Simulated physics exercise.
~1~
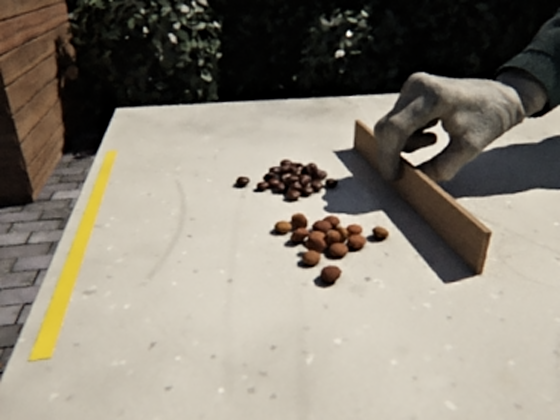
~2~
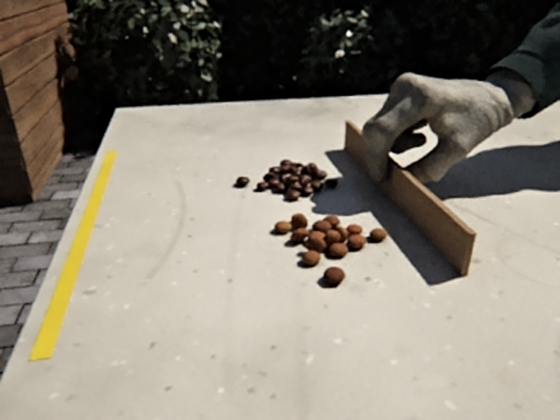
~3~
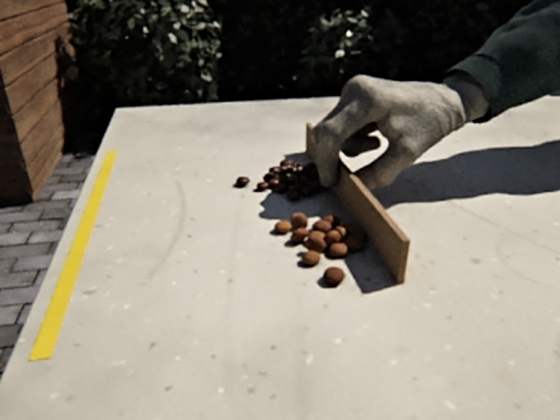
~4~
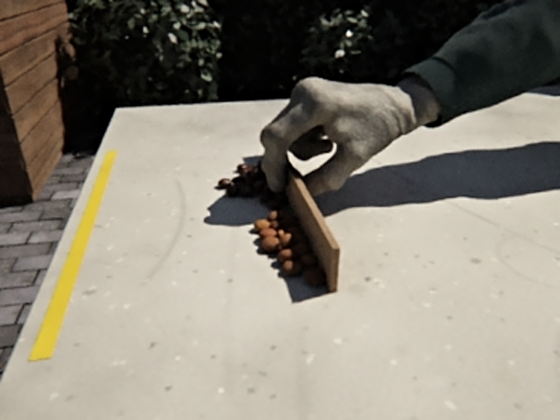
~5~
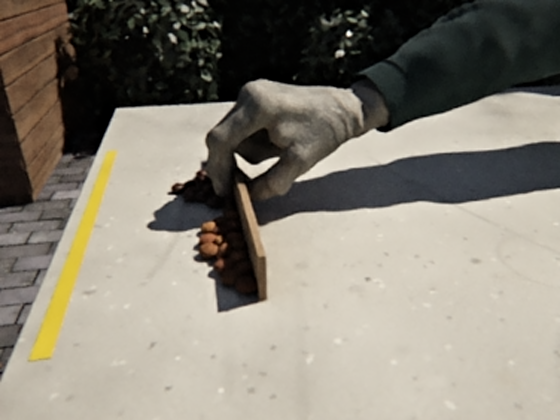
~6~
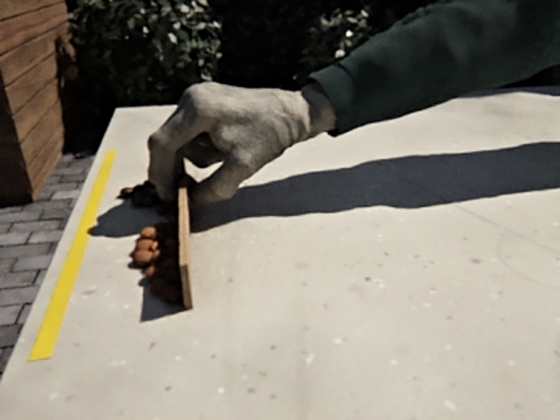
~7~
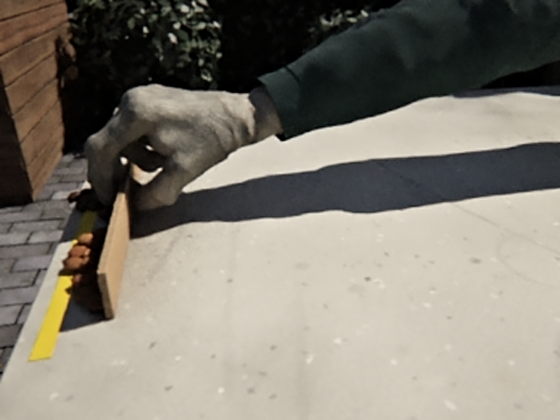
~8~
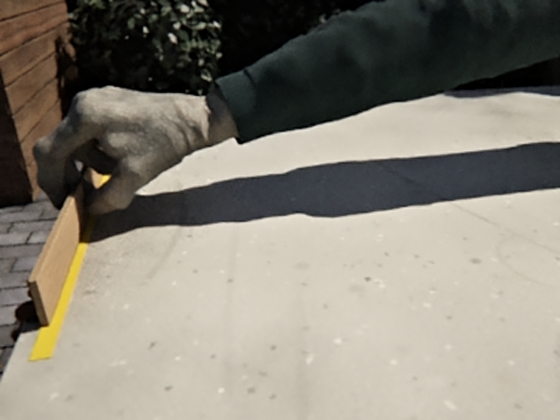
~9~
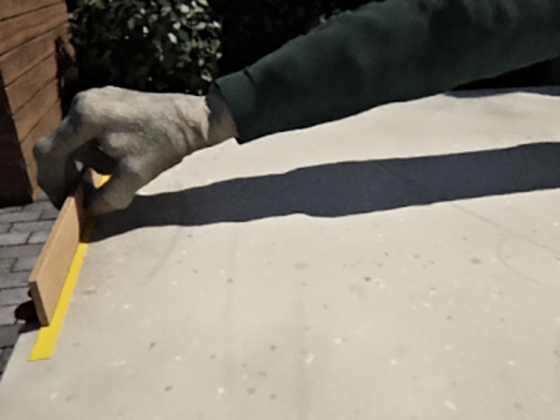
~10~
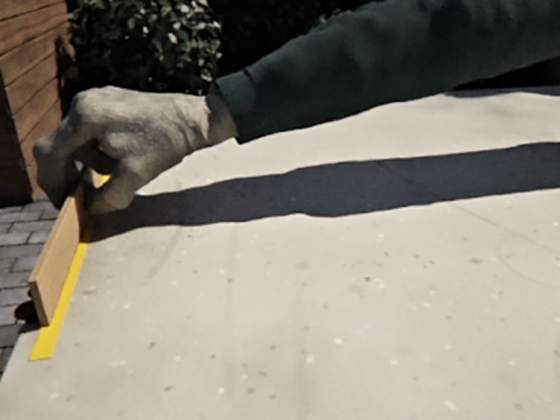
On an outdoor table beside grey paving, a wooden planter and dark shrubs, seen from above at an angle by a still camera, two small heaps rest near the middle, dark brown pieces behind and reddish-brown ones in front. A gloved hand in a dark green sleeve holds an upright tan strip at the right, while yellow tape marks the left edge. The hand slides the strip left, gathering both heaps and pushing them across the pale surface. It stops at the tape, with many pieces sent over the edge, and then stays still.
